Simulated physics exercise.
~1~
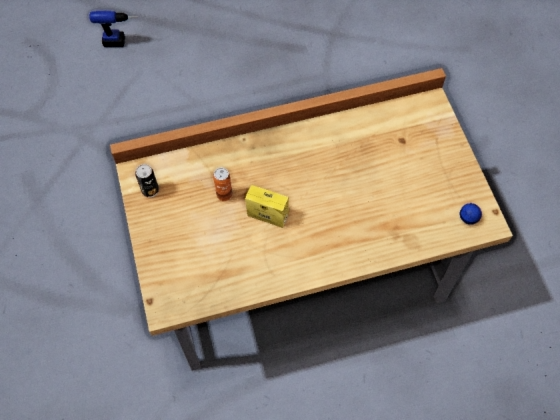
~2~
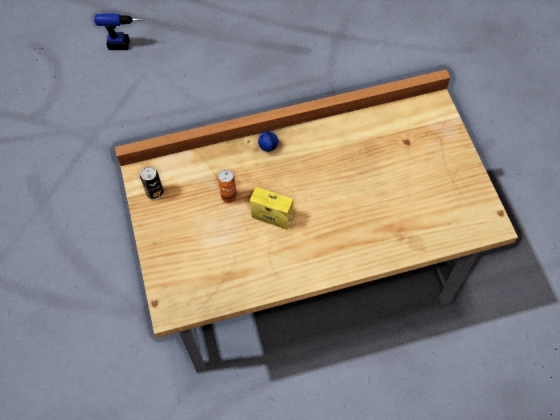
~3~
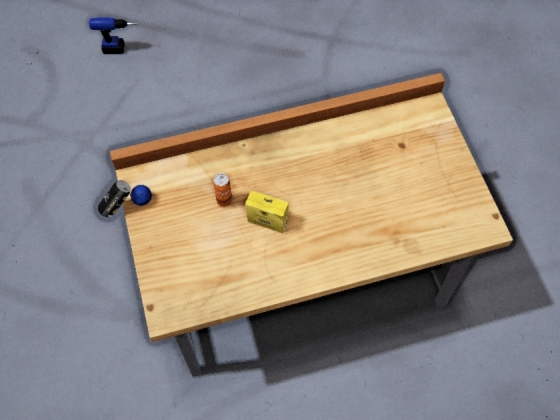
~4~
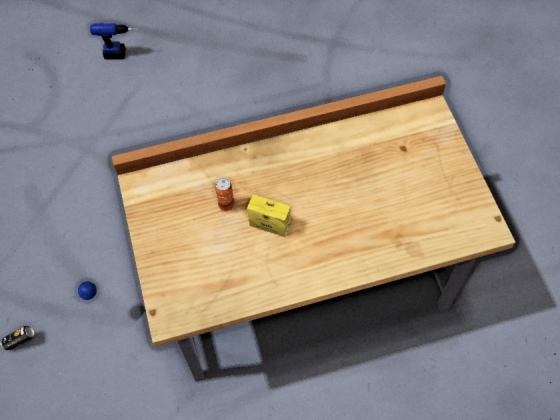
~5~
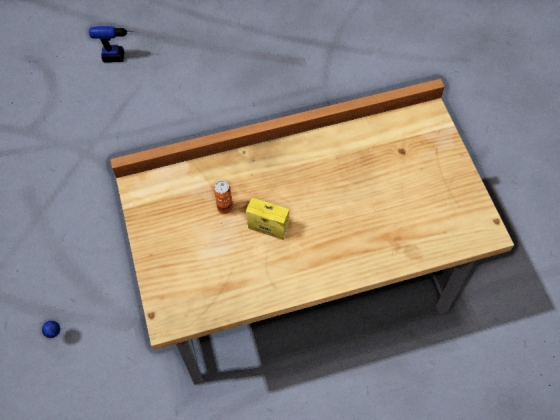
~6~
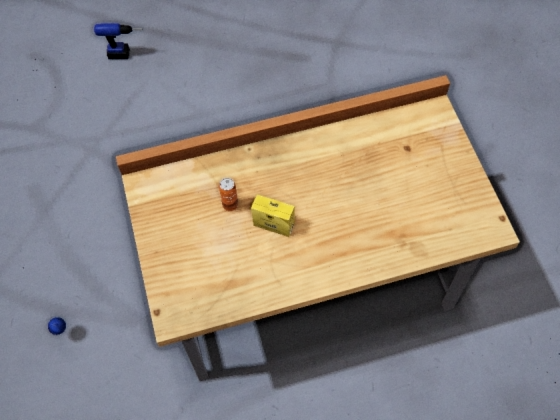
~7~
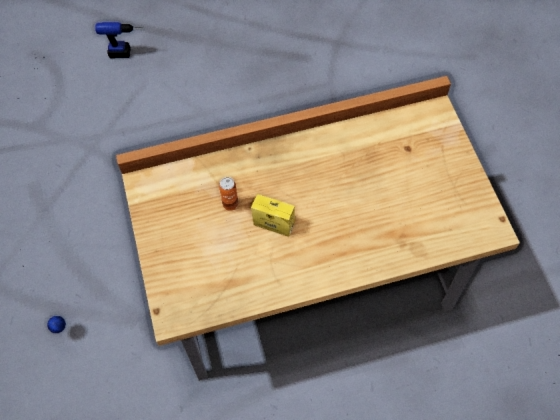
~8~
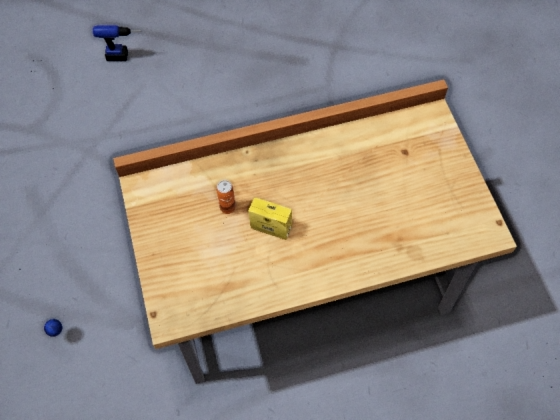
Blue ball rolling left across a wooden table, knocking a black can off the edge, while orange can and yellow packet stay put.
